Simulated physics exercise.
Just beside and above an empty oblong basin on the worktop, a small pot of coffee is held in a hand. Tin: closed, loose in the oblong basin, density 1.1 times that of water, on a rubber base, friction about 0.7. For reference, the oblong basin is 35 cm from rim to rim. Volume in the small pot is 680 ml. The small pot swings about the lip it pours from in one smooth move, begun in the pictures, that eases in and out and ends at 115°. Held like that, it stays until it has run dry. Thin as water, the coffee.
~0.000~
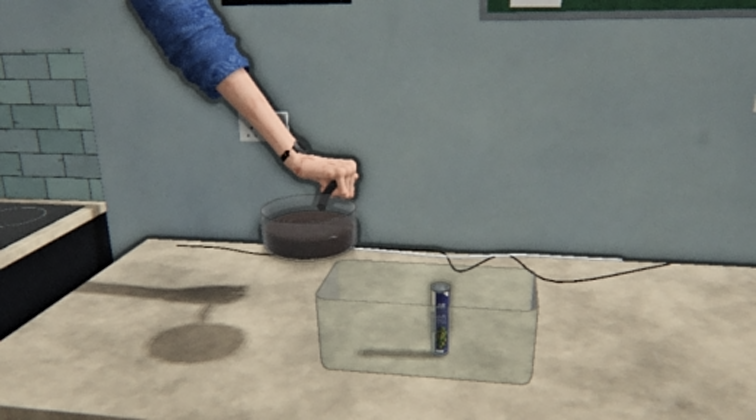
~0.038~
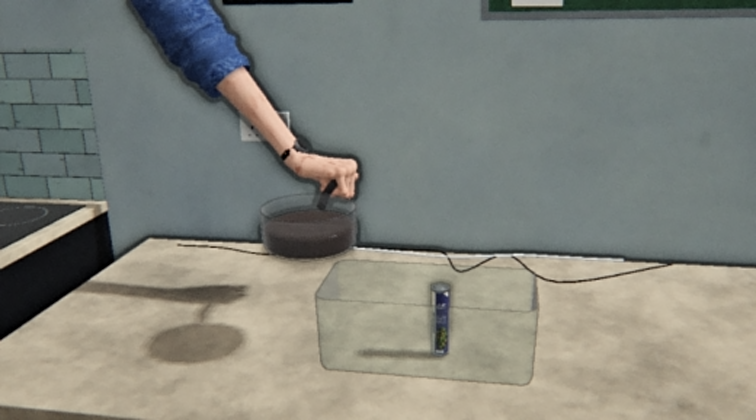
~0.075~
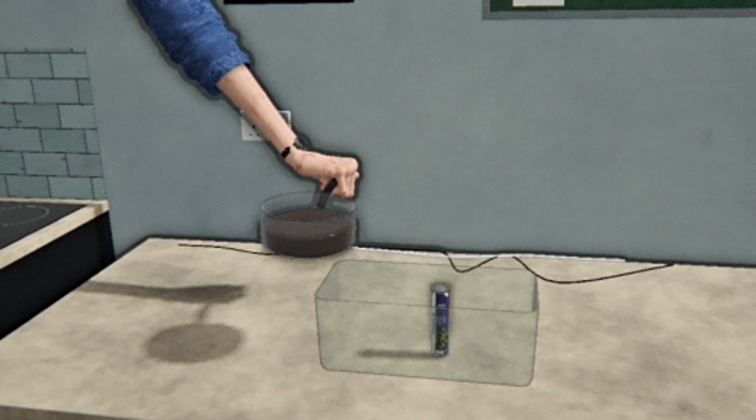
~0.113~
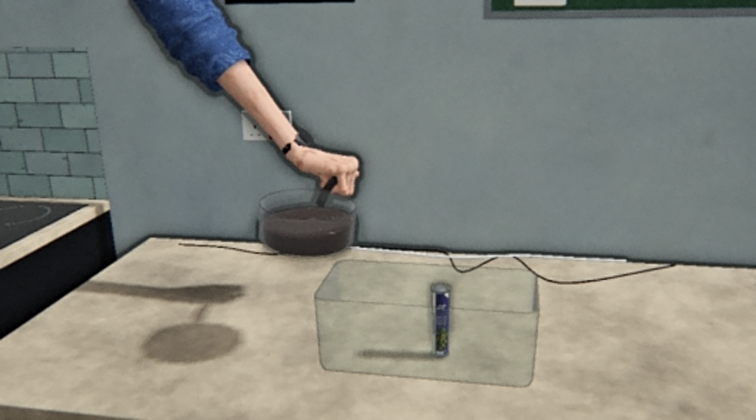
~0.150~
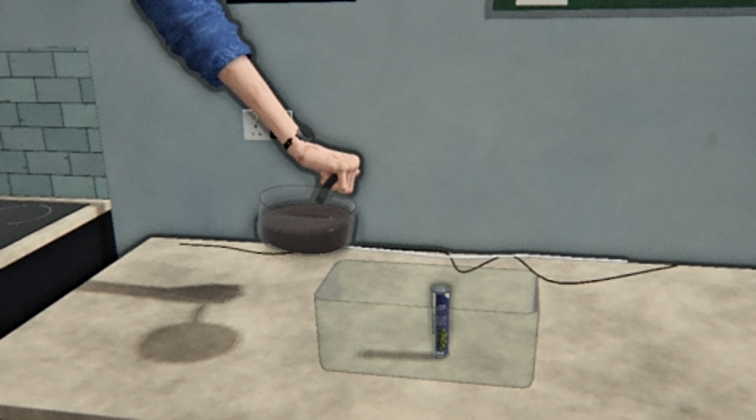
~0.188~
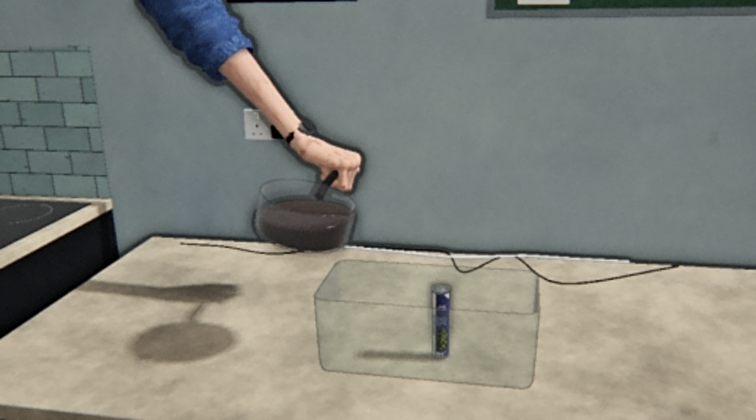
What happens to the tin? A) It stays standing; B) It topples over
B, it topples over.
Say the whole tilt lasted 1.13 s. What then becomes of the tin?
Well, the tin simply tips.
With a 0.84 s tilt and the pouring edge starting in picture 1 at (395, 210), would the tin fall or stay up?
After that, the tin stays vertical.
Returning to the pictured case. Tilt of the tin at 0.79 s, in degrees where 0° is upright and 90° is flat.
I'd put it at close to 15 degrees off upright.
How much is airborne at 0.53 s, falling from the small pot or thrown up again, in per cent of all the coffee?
44 per cent.
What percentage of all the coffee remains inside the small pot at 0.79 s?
I'd estimate some 4 per cent.
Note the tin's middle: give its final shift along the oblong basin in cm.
Net tin displacement: Roughly 8.5 cm.
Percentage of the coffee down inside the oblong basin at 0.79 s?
Some 80 per cent.
After 0.53 s the tilt is 81° and 56 per cent is still to pour; the tin stands where it began.
After 0.79 s the tilt is 114° and 4 per cent is still to pour; the tin leans 15°.
After 1.05 s the tilt is 115° and 0 per cent is still to pour; the tin lies on its side.
After 1.34 s the tilt is 115° and 0 per cent is still to pour; the tin lies on its side.
In the end the tin lies on its side.
